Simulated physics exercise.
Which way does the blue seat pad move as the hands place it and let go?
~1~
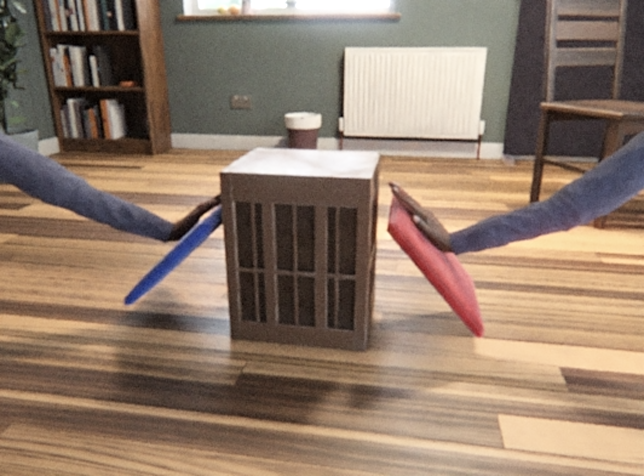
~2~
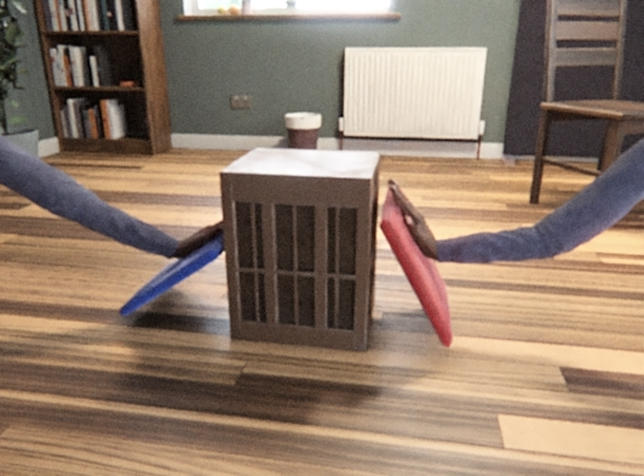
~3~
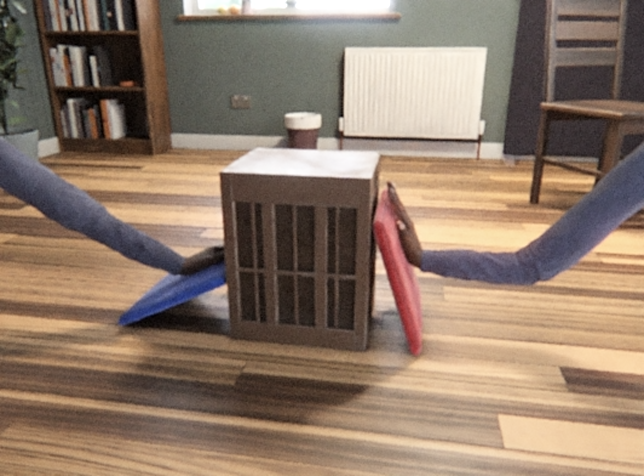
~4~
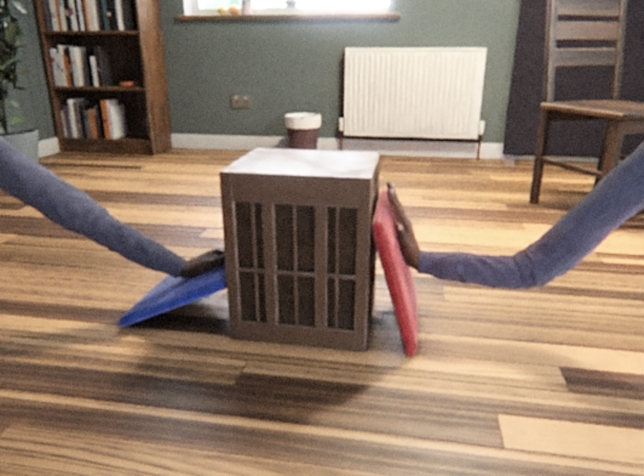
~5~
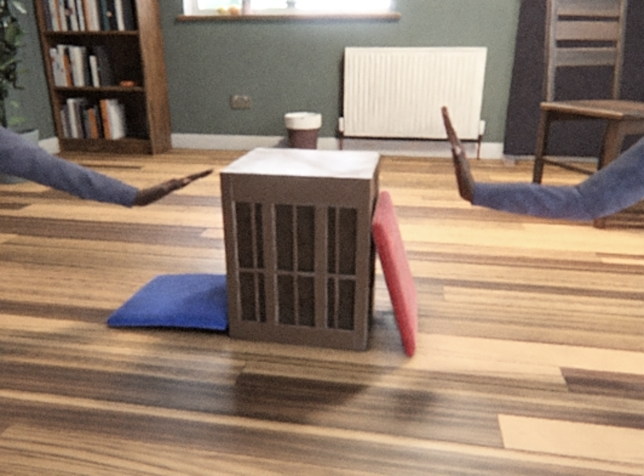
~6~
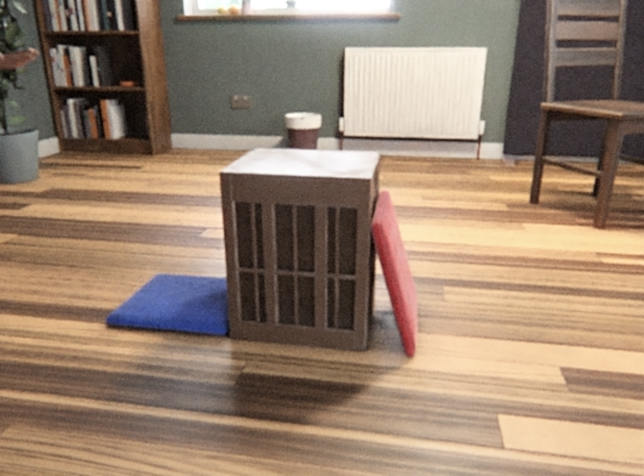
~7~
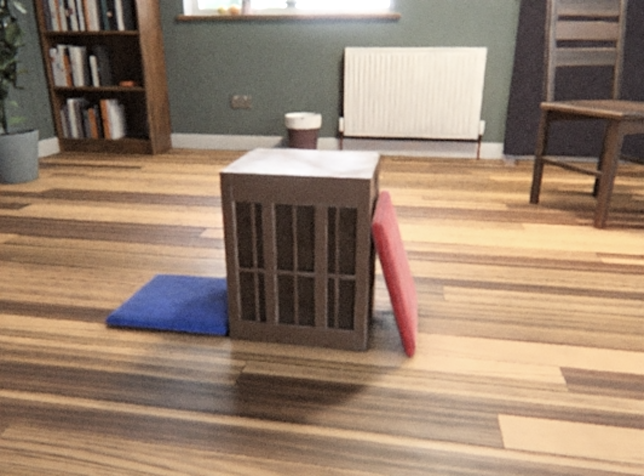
The blue seat pad moves down, ending up flat on the floor beside the crate.
Two hands set pads against a brown crate; the blue drops flat, the red leans.
